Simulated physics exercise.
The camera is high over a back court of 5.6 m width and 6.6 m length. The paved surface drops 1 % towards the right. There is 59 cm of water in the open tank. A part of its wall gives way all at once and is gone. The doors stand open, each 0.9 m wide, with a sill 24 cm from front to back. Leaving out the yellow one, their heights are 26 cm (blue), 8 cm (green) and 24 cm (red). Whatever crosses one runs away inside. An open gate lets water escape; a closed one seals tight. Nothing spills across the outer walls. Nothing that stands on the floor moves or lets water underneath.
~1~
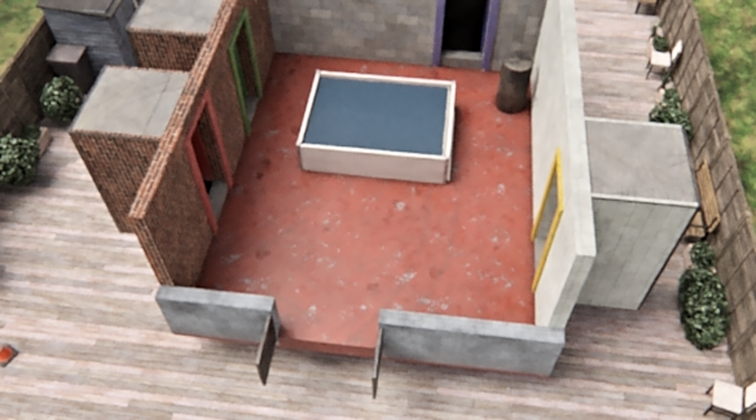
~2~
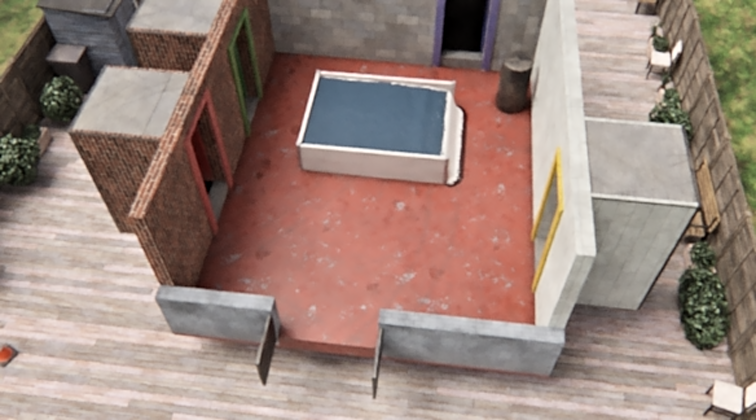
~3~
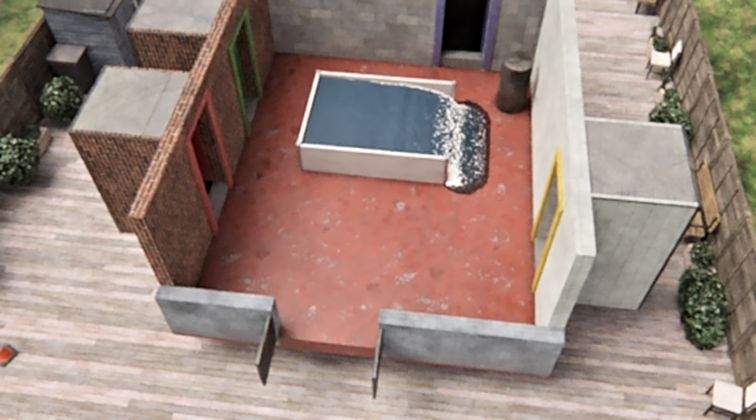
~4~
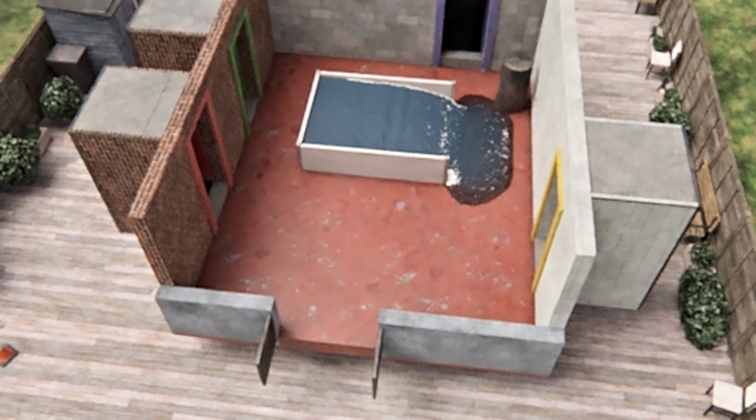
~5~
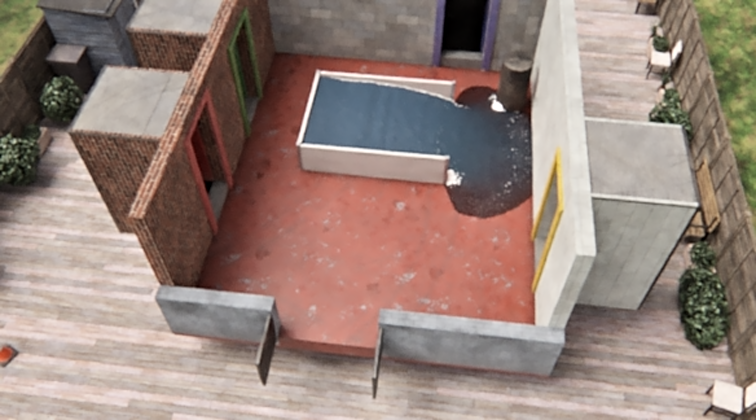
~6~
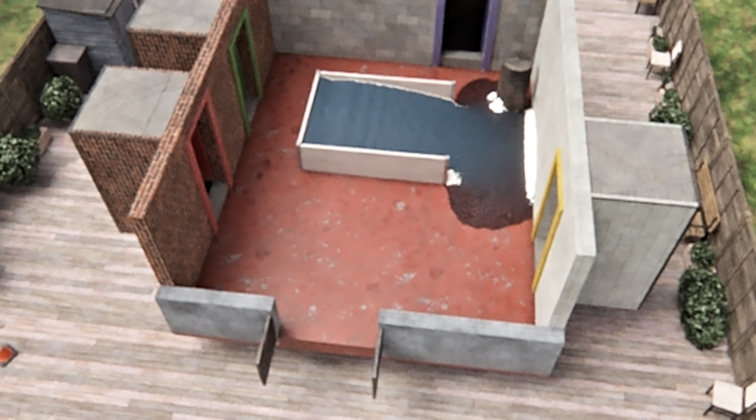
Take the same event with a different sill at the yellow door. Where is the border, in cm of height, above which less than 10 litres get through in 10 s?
Close to 12 cm is just enough.
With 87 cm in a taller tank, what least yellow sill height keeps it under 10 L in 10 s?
Some 17 cm.
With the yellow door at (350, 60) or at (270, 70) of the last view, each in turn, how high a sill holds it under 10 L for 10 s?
Roughly 7.0 and 16 cm.
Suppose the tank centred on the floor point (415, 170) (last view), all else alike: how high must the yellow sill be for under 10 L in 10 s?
Some 17 cm.
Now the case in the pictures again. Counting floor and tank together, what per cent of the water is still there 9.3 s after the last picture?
About 92 per cent.
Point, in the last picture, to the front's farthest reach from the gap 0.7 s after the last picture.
Around (535, 275).
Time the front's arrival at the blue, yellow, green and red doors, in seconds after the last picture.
Blue 0.9 s, yellow 0.5 s, green 3.8 s, red 5.0 s.
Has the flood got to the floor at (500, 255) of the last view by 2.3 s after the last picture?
It is wet.
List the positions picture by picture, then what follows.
The open tank at (379, 116) is whole and still, 59 cm deep; the yellow door at (546, 228) is dry, in the first frame.
The front is at (463, 127), 0.3 m from the gap at (447, 135); 0.4 m2 of floor is wet, 59 cm left at the back, in the second frame.
The gap is at (447, 137), the front 0.8 m out at (485, 172); the back of the open tank holds 59 cm, in the third frame.
The front is at (507, 178), 1.2 m from the gap at (447, 138); 2.8 m2 of floor is wet, 59 cm left at the back, in the fourth frame.
The gap is at (447, 138), the front 1.7 m out at (533, 186); the back of the open tank holds 59 cm, in the fifth frame.
Water pours out at (447, 138) and has run 1.8 m, to (533, 214); about 9 cm deep outside, 58 cm at the back; 1.0 m in a straight line remain to the yellow door at (546, 228), in the sixth frame.
Then, 0.7 s after the last picture water covers 20 % of the floor, deepest (46 cm) near (514, 117); 6 cm at the yellow door, 0 litres in over its 15 cm sill.
Then, 2.3 s after the last picture water covers 45 % of the floor, deepest (39 cm) near (531, 77); 14 cm at the yellow door, 0 litres in over its 15 cm sill.
Then, 9.3 s after the last picture water covers 100 % of the floor, deepest (13 cm) near (298, 155); 9 cm at the yellow door, 1 litre in over its 15 cm sill.
At the yellow door as built, the water peaked near 15 cm, 2.1 s after the last picture.
With a sill of 10 cm, 24 litres would have come in within the 10 s; with 14 cm, 2 litres. So under 10 litres takes about 12 cm.
